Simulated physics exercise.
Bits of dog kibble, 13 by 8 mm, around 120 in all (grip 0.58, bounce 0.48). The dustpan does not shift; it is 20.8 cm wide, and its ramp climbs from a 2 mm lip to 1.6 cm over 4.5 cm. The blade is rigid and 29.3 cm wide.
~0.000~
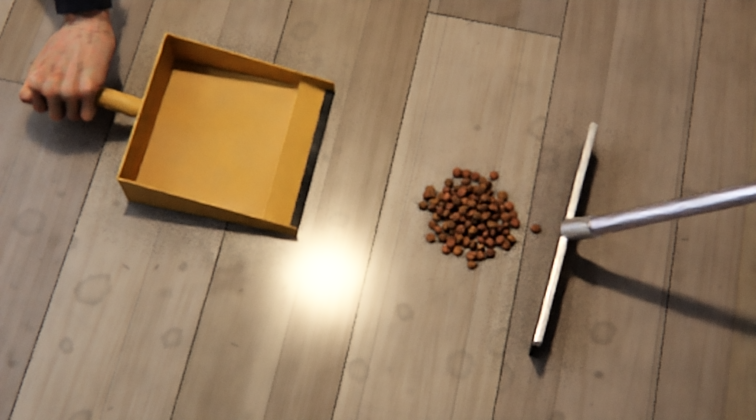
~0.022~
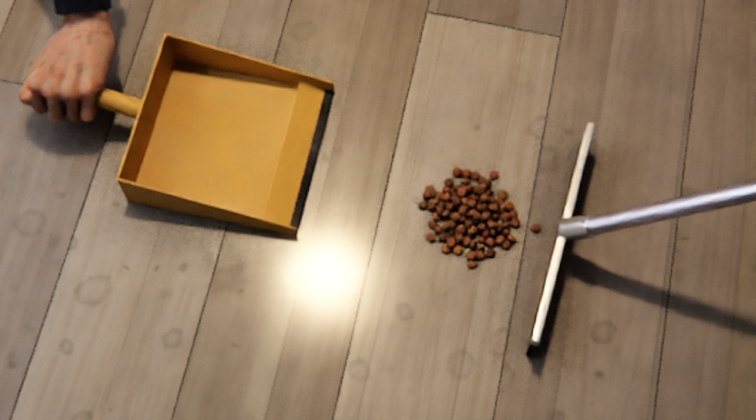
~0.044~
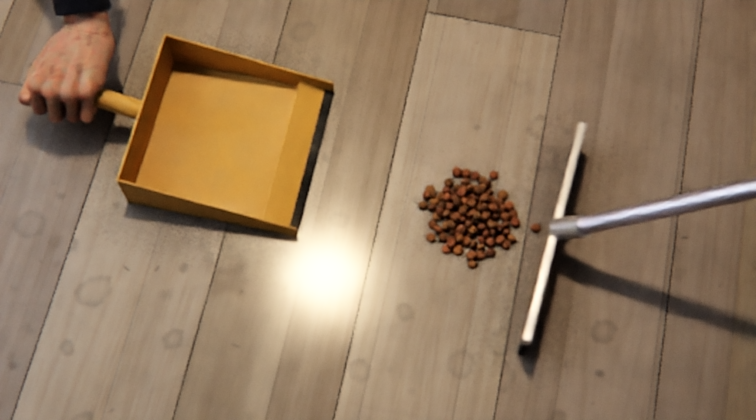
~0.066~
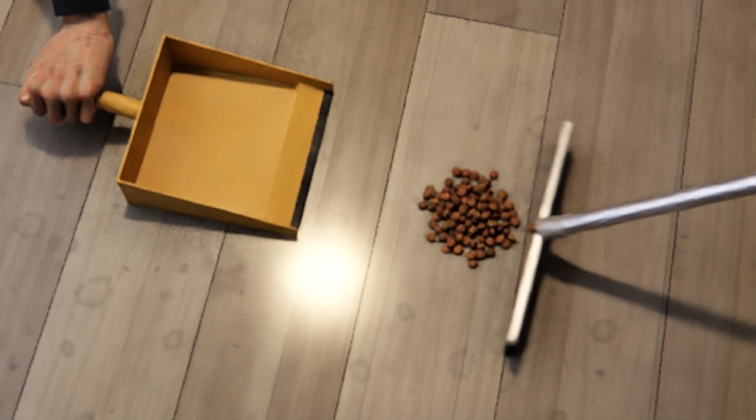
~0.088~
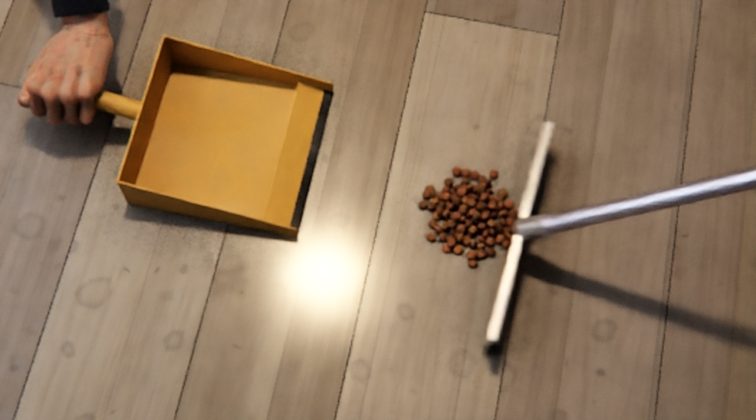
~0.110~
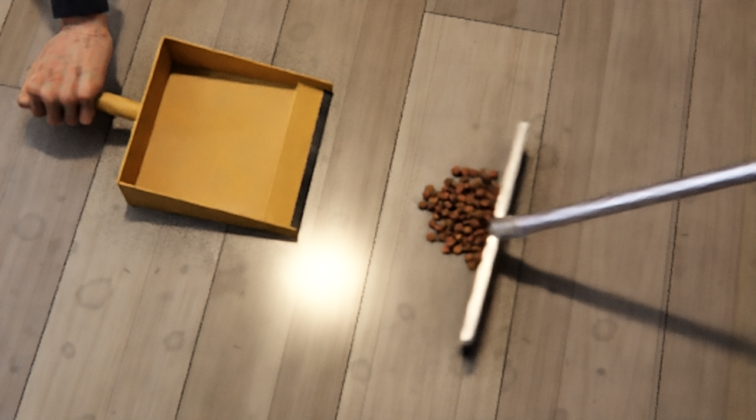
A hand holding a yellow dustpan still on a wooden floor while a long-handled blade slides left, bunching small brown pieces.
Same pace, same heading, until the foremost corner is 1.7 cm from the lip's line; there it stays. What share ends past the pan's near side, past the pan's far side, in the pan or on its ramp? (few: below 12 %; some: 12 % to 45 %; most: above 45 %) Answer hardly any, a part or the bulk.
Near side: A part, far side: Hardly any, pan: The bulk.
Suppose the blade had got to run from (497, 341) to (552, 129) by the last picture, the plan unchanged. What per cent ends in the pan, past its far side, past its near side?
Pan 20, far 0, near 20.
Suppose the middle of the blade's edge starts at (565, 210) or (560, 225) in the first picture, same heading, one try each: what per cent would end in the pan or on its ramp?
About 55 and 55 per cent.
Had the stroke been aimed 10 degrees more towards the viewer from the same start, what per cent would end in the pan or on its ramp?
Then about 40 per cent.
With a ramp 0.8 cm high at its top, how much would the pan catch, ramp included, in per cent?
It would be near 60 per cent.
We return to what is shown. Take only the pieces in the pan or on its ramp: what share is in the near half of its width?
Roughly 60 per cent.
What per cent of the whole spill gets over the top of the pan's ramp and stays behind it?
About 35 per cent.
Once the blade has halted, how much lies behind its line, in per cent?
Some 0 per cent.
Then, at 0.20 s, middle of the blade 12 cm from the lip; 0 % over the lip, far side 0 %, near side 10 %.
After 0.26 s, middle of the blade 5 cm from the lip; 0 % over the lip, far side 5 %, near side 20 %.
After 0.46 s, middle of the blade 3 cm from the lip; 55 % over the lip, far side 5 %, near side 20 %.
By 1.3 s all is still; near side 20 %, far side 5 %, pan 55 %, in front of the lip or behind the blade 20 %.
